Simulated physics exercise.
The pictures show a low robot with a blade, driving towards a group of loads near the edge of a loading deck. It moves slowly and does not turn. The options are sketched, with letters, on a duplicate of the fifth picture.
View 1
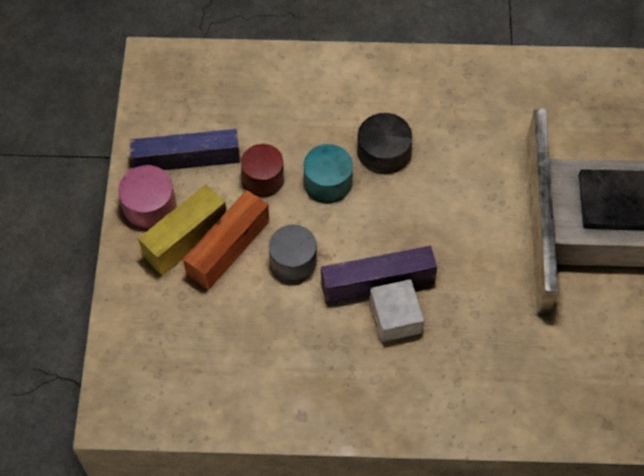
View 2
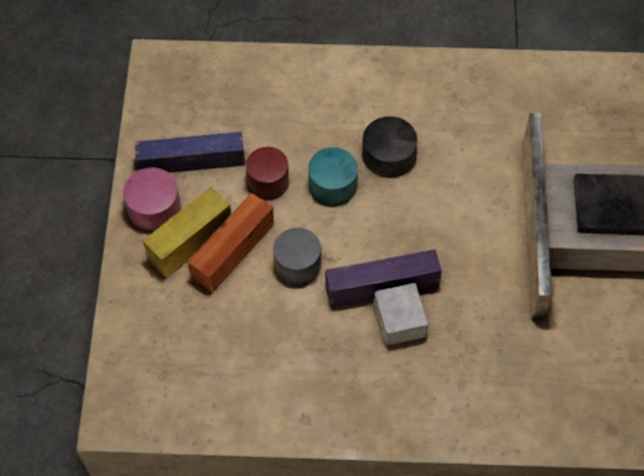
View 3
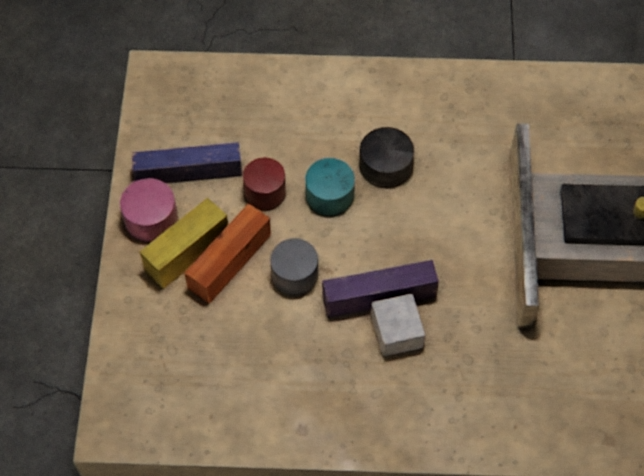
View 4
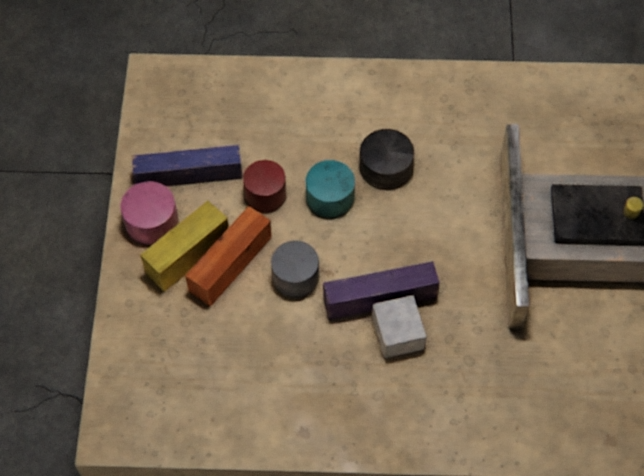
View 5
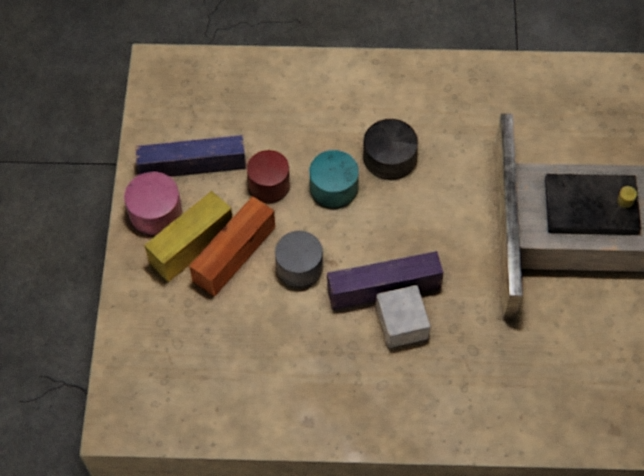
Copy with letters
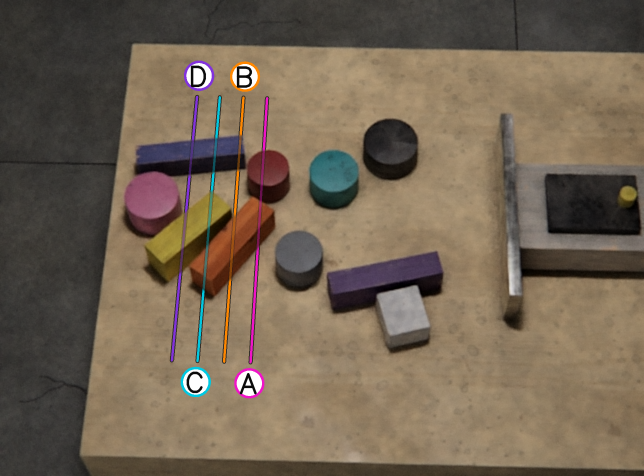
On a worn tabletop with colored bars, round pieces and a pale cube at the left, a machine with an upright blade crept slowly leftward from the right side, while the pieces stayed put.
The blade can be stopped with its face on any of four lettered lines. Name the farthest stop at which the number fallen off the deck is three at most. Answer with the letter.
It can go as far as D.
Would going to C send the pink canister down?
Yes.
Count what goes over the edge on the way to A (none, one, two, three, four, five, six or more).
By then, none.
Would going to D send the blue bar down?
Yes.
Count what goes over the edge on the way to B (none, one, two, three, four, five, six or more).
The count is none.
On the marked copy, A at (259, 222); B at (234, 222); C at (209, 221); D at (185, 221).
With D. Early on, robot (468, 200); white crate (370, 324); black canister (359, 148).
Further on, robot (352, 198); pink canister (149, 203); blue bar (171, 154).
At the end, robot (259, 196); yellow stick over the edge; pink canister over the edge; three fallen.
As for the rest, A is within the limit but short; B is within the limit but short; C is within the limit but short.
